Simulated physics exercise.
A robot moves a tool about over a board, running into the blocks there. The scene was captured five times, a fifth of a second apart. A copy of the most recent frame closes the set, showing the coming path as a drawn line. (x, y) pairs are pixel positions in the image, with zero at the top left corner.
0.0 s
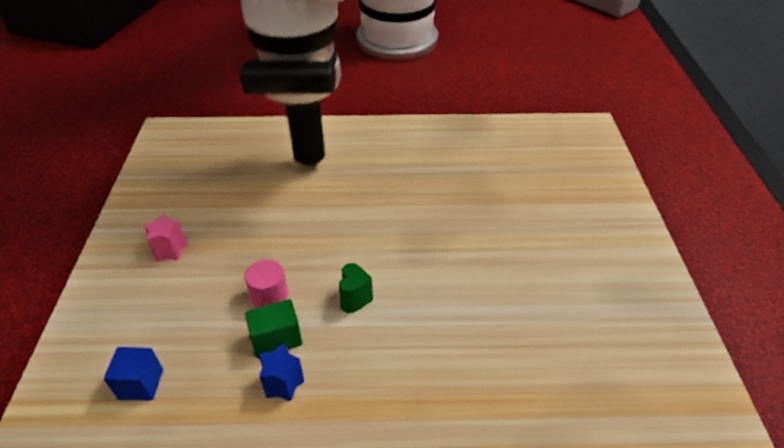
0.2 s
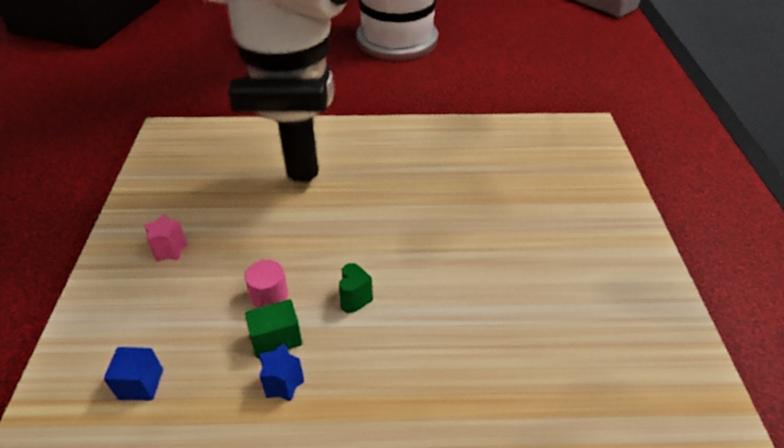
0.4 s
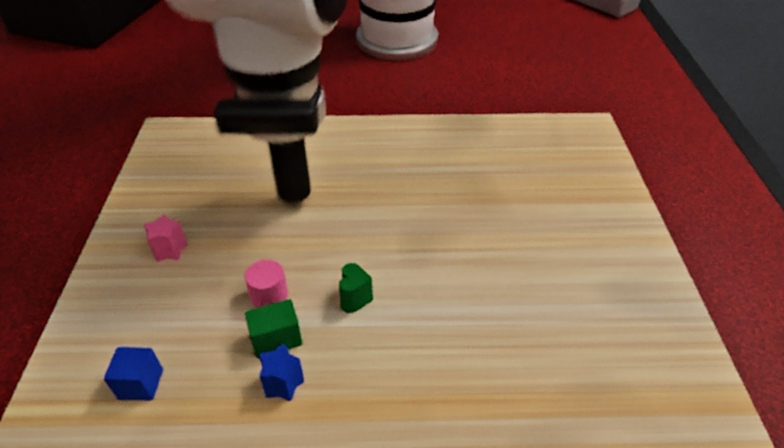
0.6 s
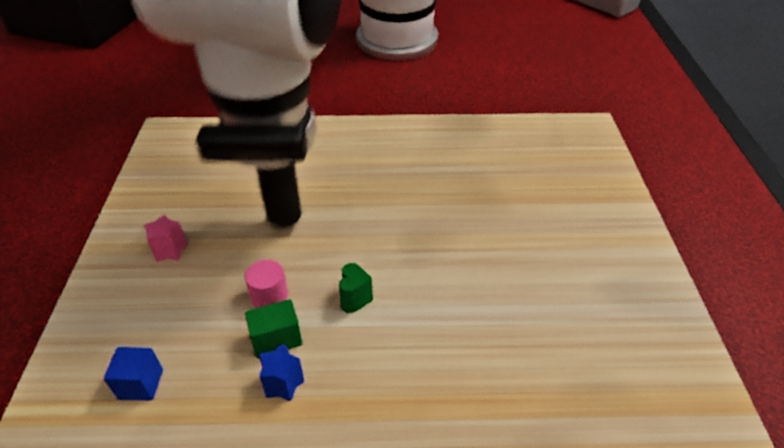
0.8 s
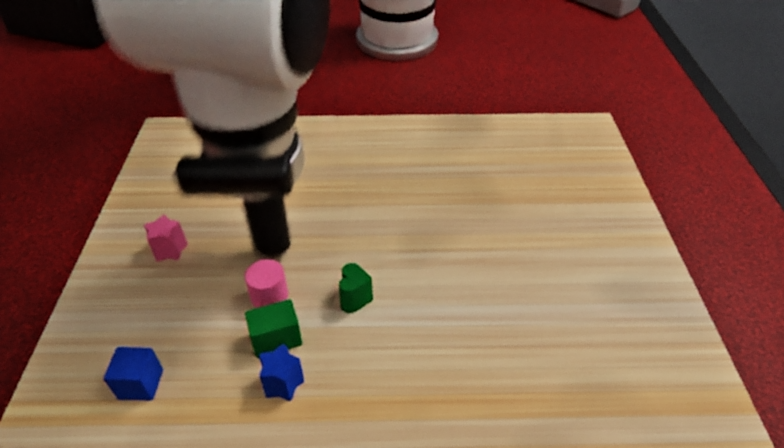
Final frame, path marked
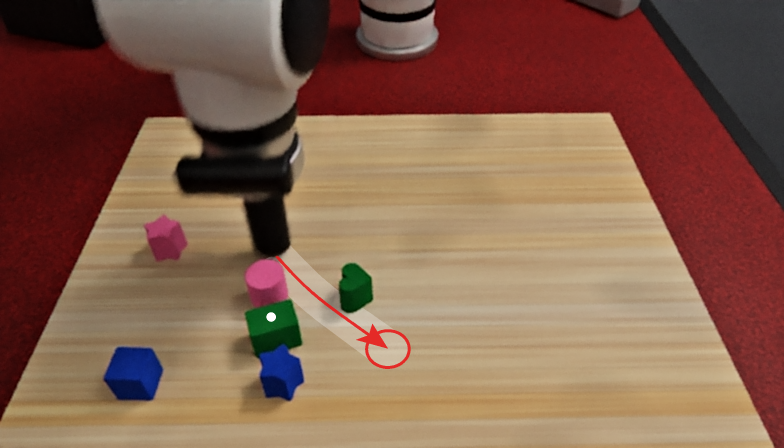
A robot arm moves its black tool down the wooden board toward the still, colored blocks.
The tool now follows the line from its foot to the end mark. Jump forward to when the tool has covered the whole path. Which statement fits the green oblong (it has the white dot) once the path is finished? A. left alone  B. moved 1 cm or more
That would be A.
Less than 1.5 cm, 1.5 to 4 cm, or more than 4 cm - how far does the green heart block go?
Final distance: 1.5 to 4 cm.
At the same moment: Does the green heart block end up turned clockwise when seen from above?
No, I don't think so.
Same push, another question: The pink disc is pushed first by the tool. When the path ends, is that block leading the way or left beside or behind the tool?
Looking at the end of the path, the pink disc has slipped free of the tool.
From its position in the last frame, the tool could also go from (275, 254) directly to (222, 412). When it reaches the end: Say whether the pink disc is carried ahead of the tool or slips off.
The pink disc is left behind or beside.
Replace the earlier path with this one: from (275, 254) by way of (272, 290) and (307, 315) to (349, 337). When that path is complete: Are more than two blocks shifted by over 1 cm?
Yes.
Drawn move, from (275, 254) through (323, 301) to (388, 349); the dot is on the green oblong.
What follows on the original path. One third of the way, tool (303, 276); pink disc (265, 281).
Two thirds of the way, tool (343, 307); pink disc (265, 281); green heart block (370, 280), turned 40° anticlockwise.
At the end, tool (388, 339); pink disc (265, 281); green oblong still; green heart block (374, 281), turned 65° anticlockwise.
